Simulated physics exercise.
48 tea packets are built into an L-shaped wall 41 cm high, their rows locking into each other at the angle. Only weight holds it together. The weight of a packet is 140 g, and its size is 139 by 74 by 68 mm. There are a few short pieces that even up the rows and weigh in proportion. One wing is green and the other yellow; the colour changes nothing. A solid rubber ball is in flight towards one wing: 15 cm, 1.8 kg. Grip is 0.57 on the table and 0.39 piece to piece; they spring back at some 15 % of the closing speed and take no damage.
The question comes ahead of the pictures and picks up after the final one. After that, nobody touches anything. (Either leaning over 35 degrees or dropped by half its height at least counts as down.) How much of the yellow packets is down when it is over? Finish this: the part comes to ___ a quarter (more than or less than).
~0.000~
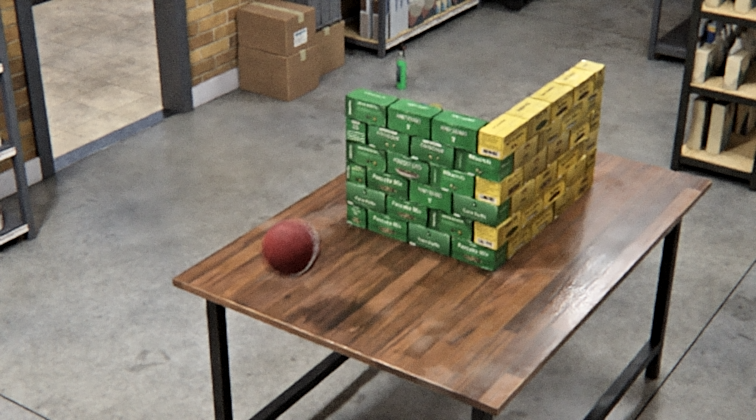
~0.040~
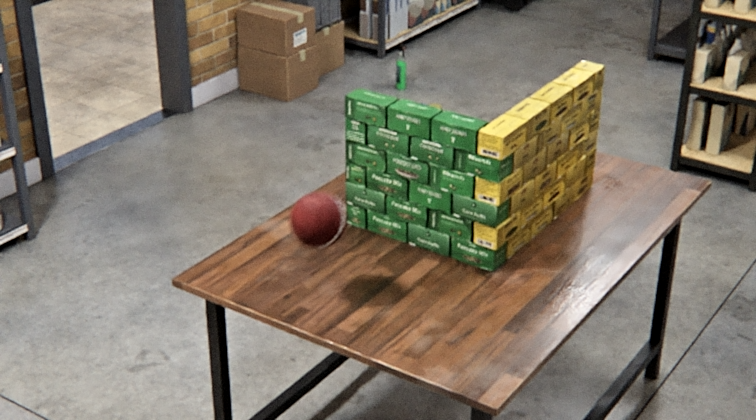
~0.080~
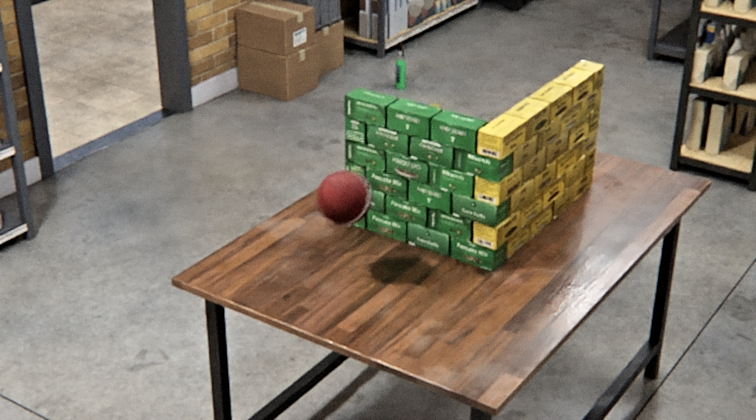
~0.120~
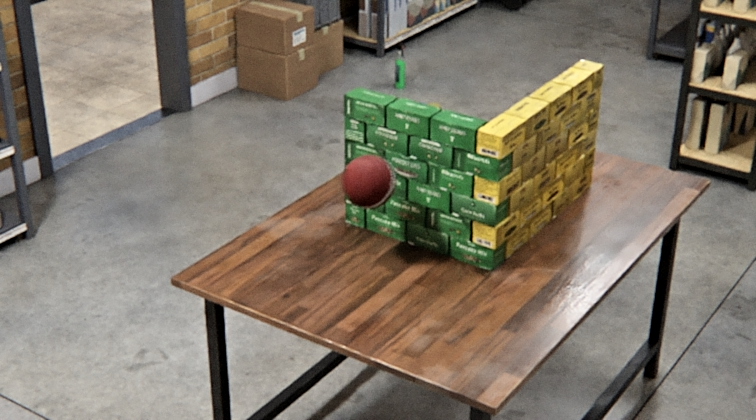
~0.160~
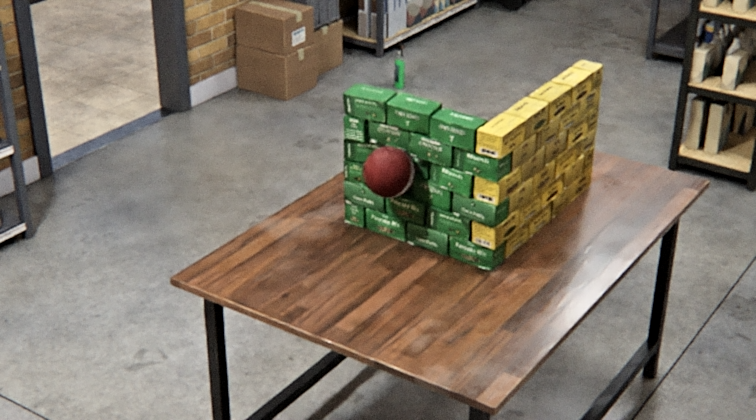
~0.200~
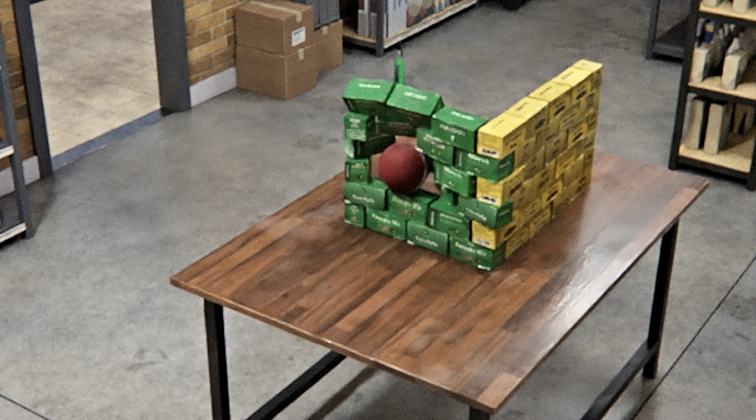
It comes to less than a quarter.
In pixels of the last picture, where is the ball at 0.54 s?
It should be near pixel (489, 140).
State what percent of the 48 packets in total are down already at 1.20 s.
By then 35 %.
Around 0.30 s, ball still moving; none of the 27 yellow packets down (7 of 48 in all colours); top yellow packet displaced 11 mm; top green packet tipped 72°.
Around 0.54 s, ball still moving; none of the 27 yellow packets down (11 of 48 in all colours); top yellow packet tipped 7°; top green packet on its side.
Around 0.80 s, ball still moving; 1 of the 27 yellow packets down (16 of 48 in all colours); top yellow packet tipped 37°, 7 cm lower; top green packet upside down.
Around 1.20 s, ball still moving; 1 of the 27 yellow packets down (16 of 48 in all colours); top yellow packet tipped 19°, 32 cm lower; top green packet upside down.
Finally (2.2 s), ball rolling away; 1 of the 27 yellow packets down (16 of 48 in all colours); top yellow packet 34 cm lower; top green packet upside down. That is 4 per cent. Seen by the last camera, middles, top yellow packet near (372, 237), top green packet near (378, 177).
